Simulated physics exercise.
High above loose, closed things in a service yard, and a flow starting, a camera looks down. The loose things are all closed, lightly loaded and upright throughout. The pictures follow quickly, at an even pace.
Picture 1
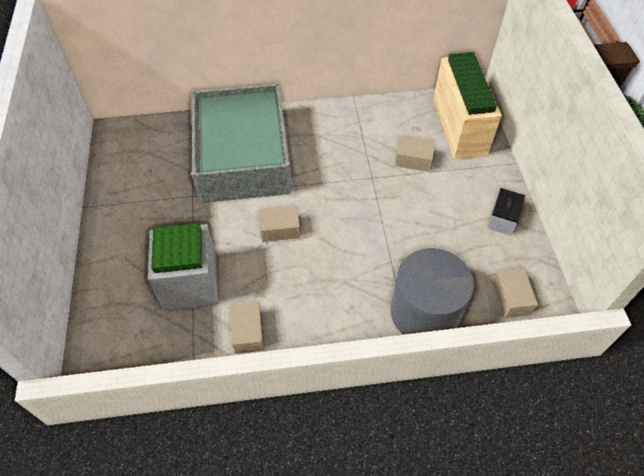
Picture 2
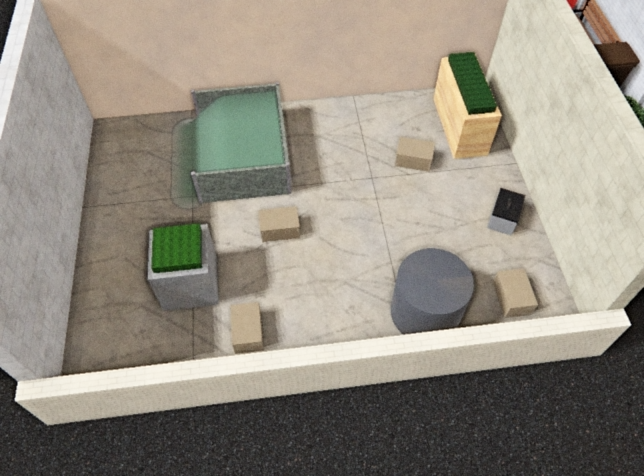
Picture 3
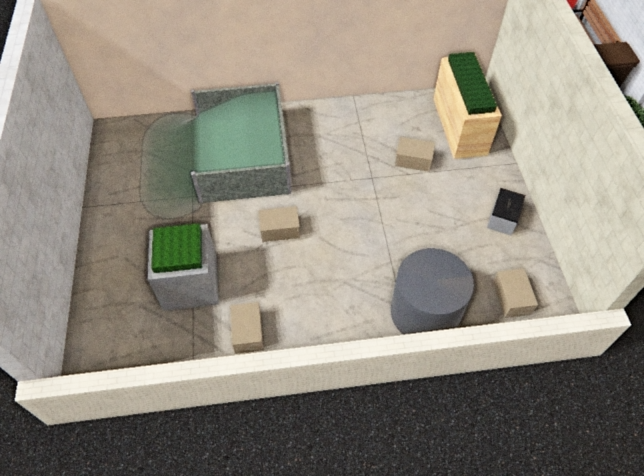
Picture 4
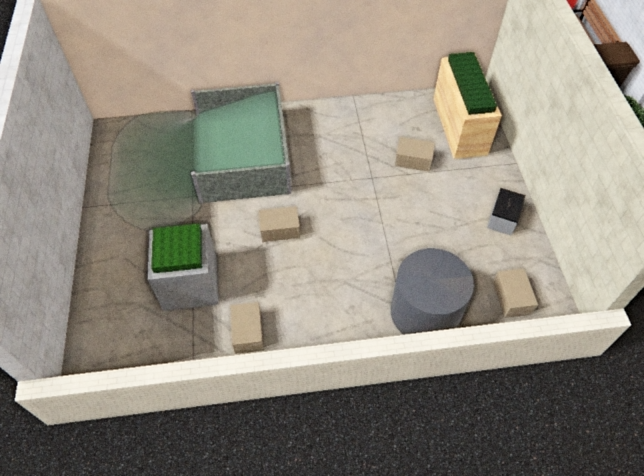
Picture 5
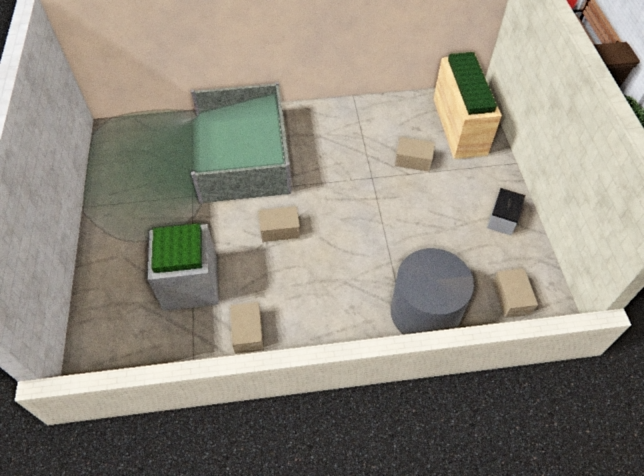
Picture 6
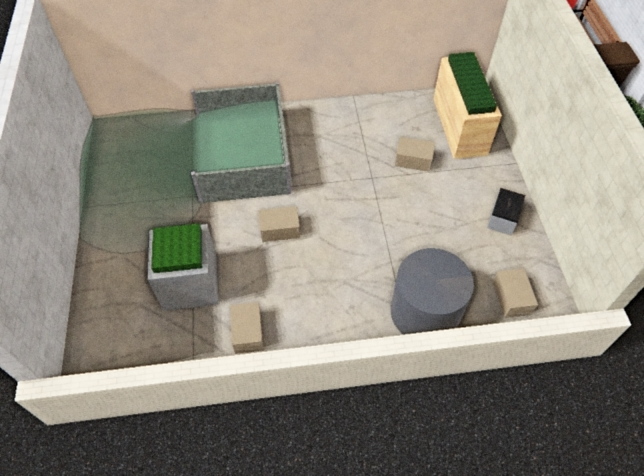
Green-tinted water pours out through the open left side of a stone-walled tank at the back of a walled, paved yard, seen from high above. Small tan boxes, a dark-topped box, a grey cylinder at lower right, a green-topped grey block at left and a green-topped wooden planter at upper right stay still. The water spreads across the paving to the left wall, while the camera stays fixed.
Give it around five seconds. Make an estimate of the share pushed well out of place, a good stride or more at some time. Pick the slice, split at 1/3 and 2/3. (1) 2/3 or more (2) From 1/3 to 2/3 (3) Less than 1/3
Answer: 3.
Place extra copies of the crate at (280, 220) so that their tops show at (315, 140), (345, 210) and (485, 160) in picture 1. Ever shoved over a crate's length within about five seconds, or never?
So, in order, the copies go nowhere much, nowhere much, nowhere much.
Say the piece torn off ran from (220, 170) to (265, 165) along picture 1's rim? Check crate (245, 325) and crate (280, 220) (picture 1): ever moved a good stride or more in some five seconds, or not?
Well, going one by one, it's full distance reached for the first and full distance reached for the second.
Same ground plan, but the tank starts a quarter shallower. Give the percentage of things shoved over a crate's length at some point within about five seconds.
Roughly 20 per cent of them.
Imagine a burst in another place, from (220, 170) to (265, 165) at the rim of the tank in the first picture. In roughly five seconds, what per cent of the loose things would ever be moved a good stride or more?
My estimate is some 40 per cent of them.
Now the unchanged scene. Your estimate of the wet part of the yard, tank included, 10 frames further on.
Roughly 30 per cent.
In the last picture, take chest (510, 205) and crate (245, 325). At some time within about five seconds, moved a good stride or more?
Taking them as listed: Below that distance for the first, over that distance for the second.
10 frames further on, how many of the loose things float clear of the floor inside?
Tally: 0.
A moment on, 0 of 5 are well off their spots; 0 afloat.
Next, 0 of 5 are well off their spots; 0 afloat.
Later, 0 of 5 are well off their spots; 0 afloat.
In the end, 1 of 5 are well off their spots, and 1 have been at some point; 0 afloat.
